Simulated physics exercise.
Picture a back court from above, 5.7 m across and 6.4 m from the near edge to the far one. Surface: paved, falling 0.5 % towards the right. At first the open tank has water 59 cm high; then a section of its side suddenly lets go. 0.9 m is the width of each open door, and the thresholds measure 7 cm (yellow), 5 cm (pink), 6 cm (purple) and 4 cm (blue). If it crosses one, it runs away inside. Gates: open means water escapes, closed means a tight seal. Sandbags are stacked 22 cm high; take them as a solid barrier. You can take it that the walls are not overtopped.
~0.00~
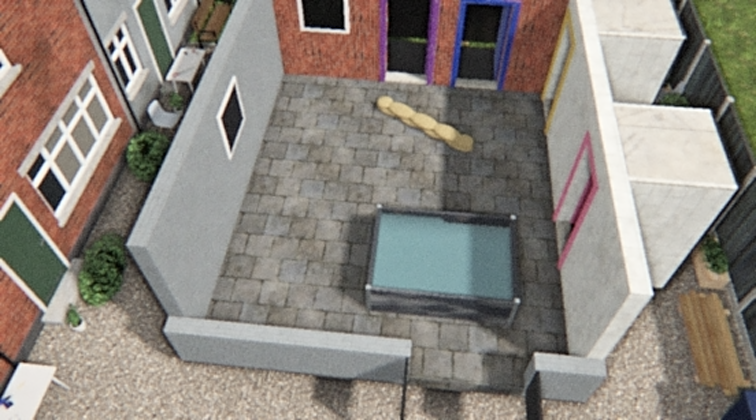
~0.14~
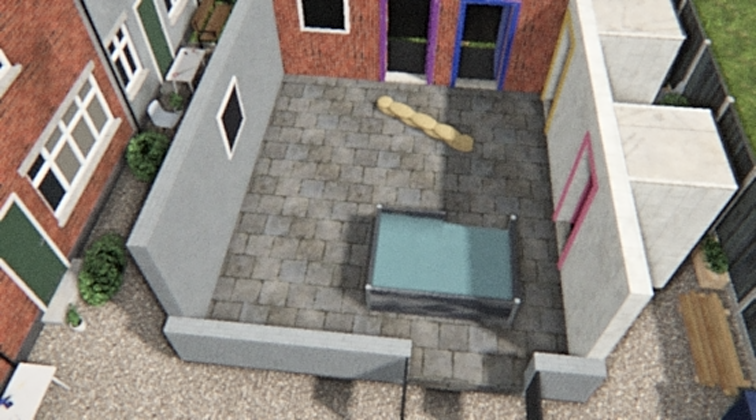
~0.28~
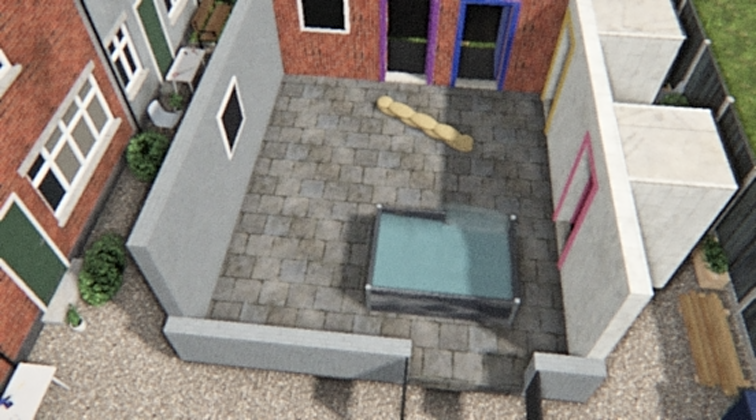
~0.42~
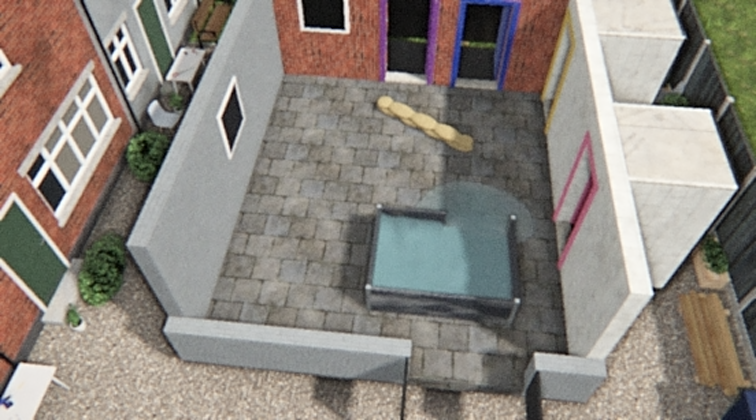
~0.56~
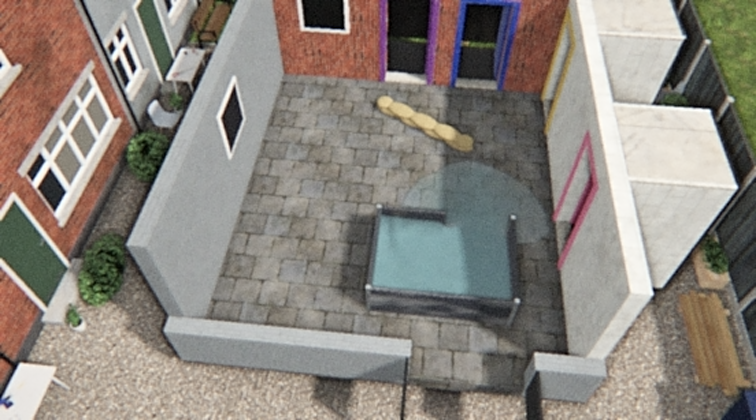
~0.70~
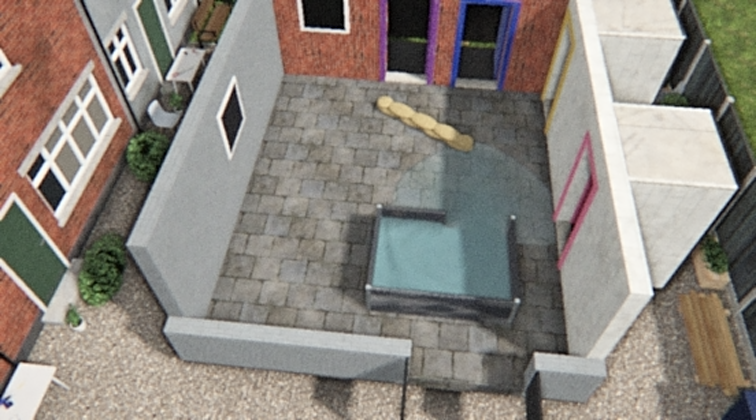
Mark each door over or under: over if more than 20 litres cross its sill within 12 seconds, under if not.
Marks: Yellow door: Over; pink door: Under; purple door: Under; blue door: Over.
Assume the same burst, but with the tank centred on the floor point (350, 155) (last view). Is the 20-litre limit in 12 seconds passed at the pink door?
So the pink door keeps within it.
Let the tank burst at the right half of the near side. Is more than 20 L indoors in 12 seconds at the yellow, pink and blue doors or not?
Door yellow stays within, door pink stays within, door blue stays within.
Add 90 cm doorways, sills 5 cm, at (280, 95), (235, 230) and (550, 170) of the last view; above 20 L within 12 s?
In turn: Over, below, above.
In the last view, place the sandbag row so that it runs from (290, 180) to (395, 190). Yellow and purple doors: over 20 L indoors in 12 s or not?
Result: Yellow door beyond the limit; purple door beyond the limit.
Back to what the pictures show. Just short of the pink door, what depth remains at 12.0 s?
The depth comes to around 3.5 centimetres.
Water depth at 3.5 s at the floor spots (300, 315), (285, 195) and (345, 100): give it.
0, 0 and 2 cm.
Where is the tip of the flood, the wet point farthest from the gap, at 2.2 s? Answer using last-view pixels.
That would be close to (330, 91).
After 1.4 s water covers 25 % of the floor and is deepest (30 cm) near (482, 232); yellow door not reached, pink door 3 cm at the sill, 0 L in, purple door not reached, blue door 4 cm at the sill, 0 L in.
After 2.2 s water covers 30 % of the floor and is deepest (40 cm) near (523, 94); yellow door 18 cm at the sill, 4 L in, pink door 4 cm at the sill, 2 L in, purple door not reached, blue door 10 cm at the sill, 14 L in.
After 3.5 s water covers 50 % of the floor and is deepest (26 cm) near (532, 95); yellow door 18 cm at the sill, 73 L in, pink door 3 cm at the sill, 3 L in, purple door 6 cm at the sill, 0 L in, blue door 13 cm at the sill, 62 L in.
After 7.0 s water covers 65 % of the floor and is deepest (12 cm) near (542, 112); yellow door 11 cm at the sill, 179 L in, pink door 2 cm at the sill, 3 L in, purple door 7 cm at the sill, 1 L in, blue door 9 cm at the sill, 146 L in.
After 12.0 s water covers 95 % of the floor and is deepest (8 cm) near (245, 344); yellow door 7 cm at the sill, 195 L in, pink door 3 cm at the sill, 3 L in, purple door 5 cm at the sill, 7 L in, blue door 6 cm at the sill, 185 L in.
